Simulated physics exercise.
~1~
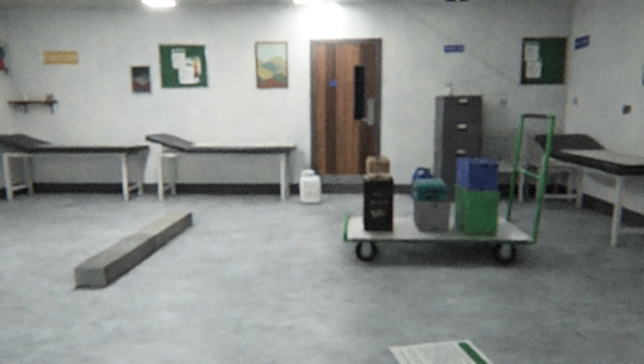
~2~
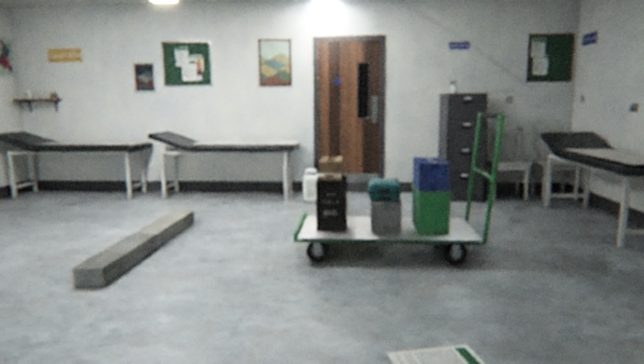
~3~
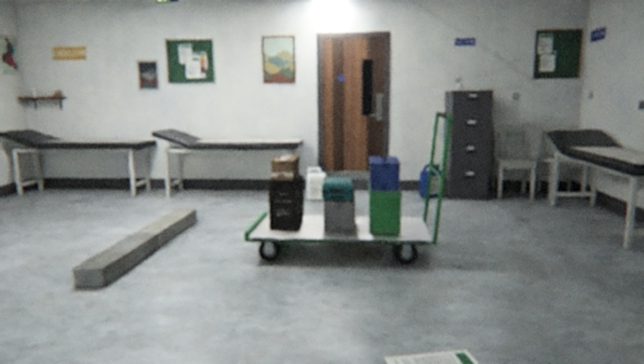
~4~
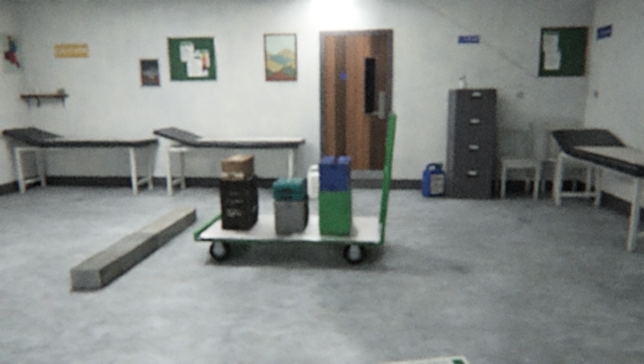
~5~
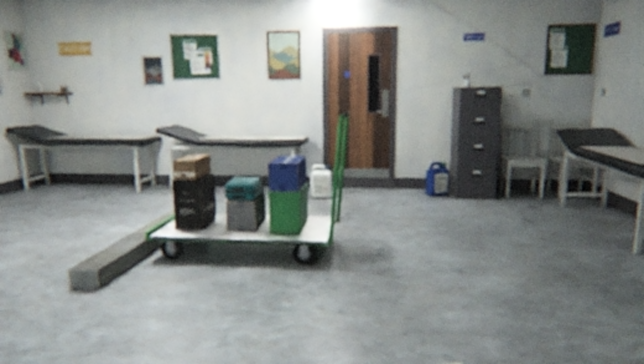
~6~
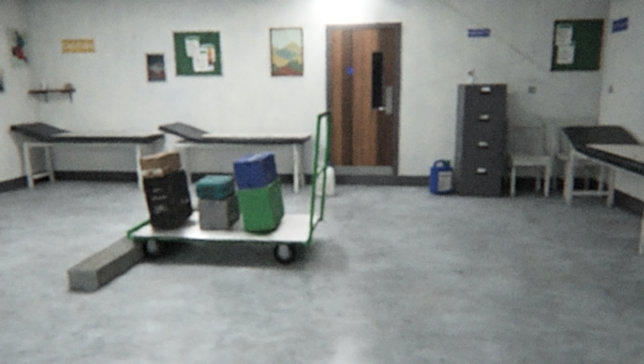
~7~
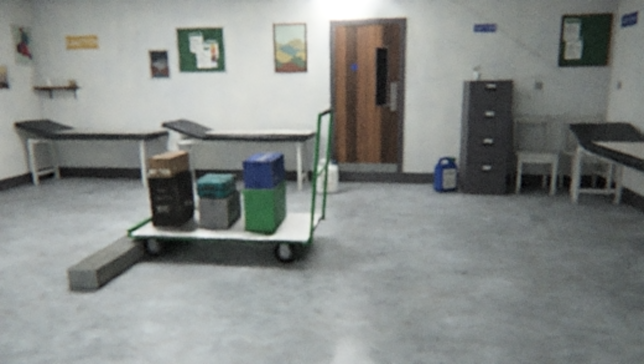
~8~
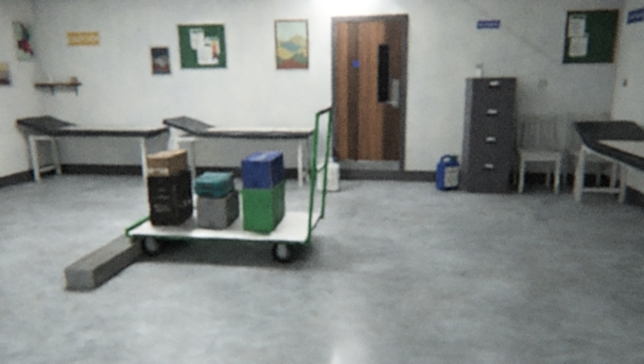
Clinic-like room with a flat cart rolling left into a floor beam, stopping abruptly, its stacked boxes tipping briefly and settling aboard.
